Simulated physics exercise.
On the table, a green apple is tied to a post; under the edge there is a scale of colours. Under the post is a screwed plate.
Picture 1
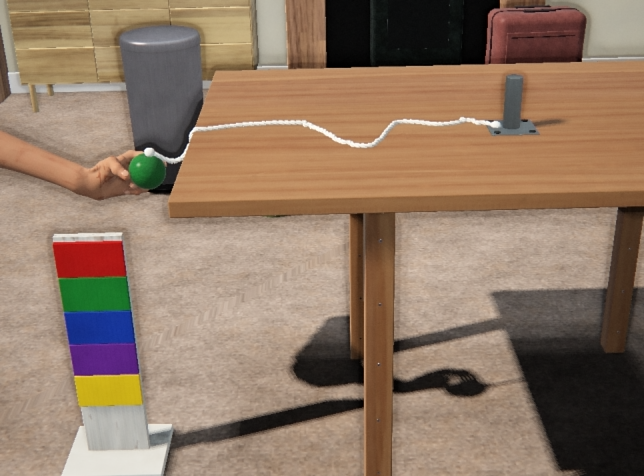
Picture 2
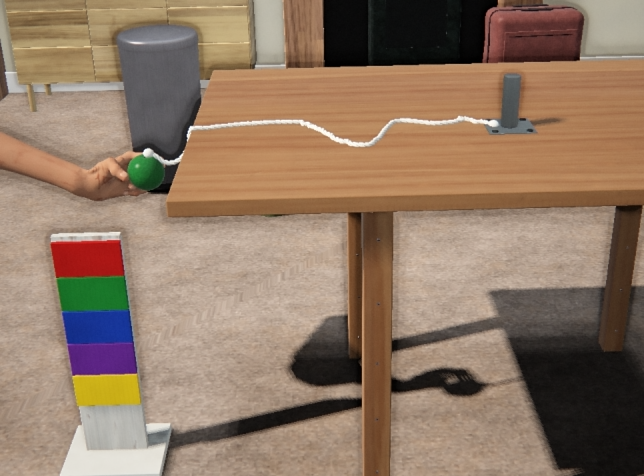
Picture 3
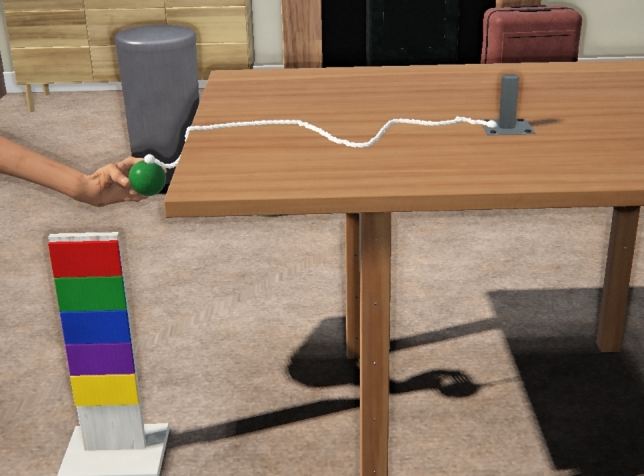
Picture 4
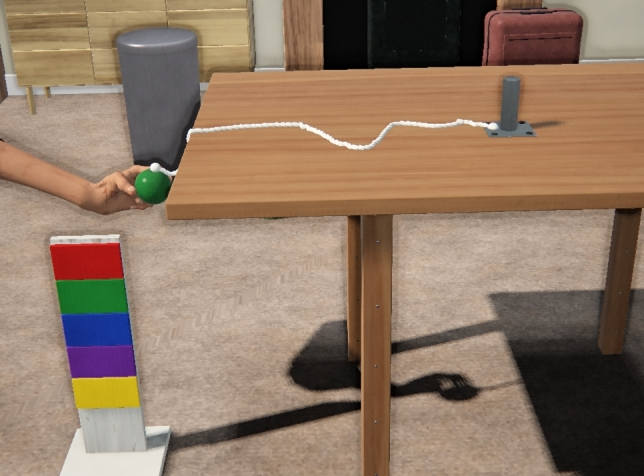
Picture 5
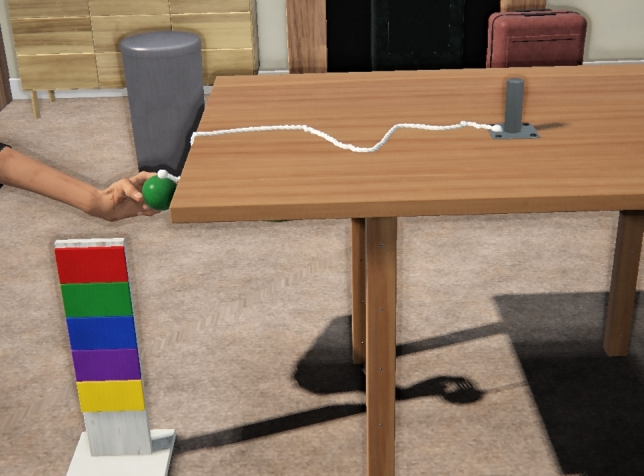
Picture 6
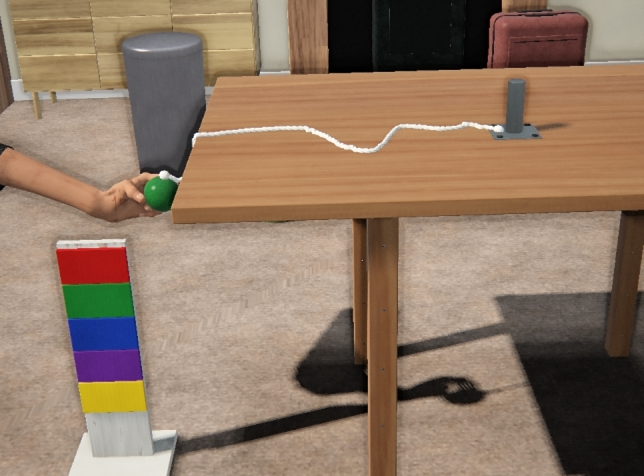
A hand reaching in from the left holds a green ball on a white cord just off the end of a wooden table, in a carpeted room seen from slightly above. The cord winds across the tabletop to a grey post, with a board of red, green, blue, purple and yellow bands standing below the hand. The hand lowers the ball slightly, edging it rightward, while the view shifts faintly.
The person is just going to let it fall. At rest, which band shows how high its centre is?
The blue band shows it.
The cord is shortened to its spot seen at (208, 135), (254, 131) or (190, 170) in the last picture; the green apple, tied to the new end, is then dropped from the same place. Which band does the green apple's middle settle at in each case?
Try 1 - red; try 2 - above them all; try 3 - green.
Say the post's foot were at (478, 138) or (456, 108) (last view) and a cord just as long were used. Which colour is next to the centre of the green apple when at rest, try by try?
Answer, in order: Purple, purple.
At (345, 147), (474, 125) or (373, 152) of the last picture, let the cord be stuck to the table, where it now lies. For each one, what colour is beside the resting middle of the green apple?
Try by try: Red, then blue, then red.
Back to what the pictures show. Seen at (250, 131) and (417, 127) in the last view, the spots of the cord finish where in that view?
Result - first point (200, 212), second point (384, 135).
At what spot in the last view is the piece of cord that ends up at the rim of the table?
That spot lies near (314, 131).
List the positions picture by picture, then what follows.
The first picture shows green apple (147, 171); red (89, 261); green (94, 295); blue (99, 329); purple (104, 361); yellow (109, 392).
The second picture shows green apple (146, 172); cord through (459, 118) (394, 122) (351, 144) (303, 124) (219, 127).
The third picture shows green apple (147, 178).
The fourth picture shows green apple (153, 186); cord through (459, 121) (393, 125) (350, 147) (302, 127) (219, 130).
The fifth picture shows green apple (161, 193).
The sixth picture shows green apple (162, 194); cord through (464, 124) (398, 128) (356, 150) (308, 130) (224, 134).
Soon after, apple near (178, 303); level with green.
Then, apple near (229, 322); level with blue.
Further on, apple near (205, 332); level with blue.
At rest, apple near (212, 333); level with blue. Its middle rests at the blue band.
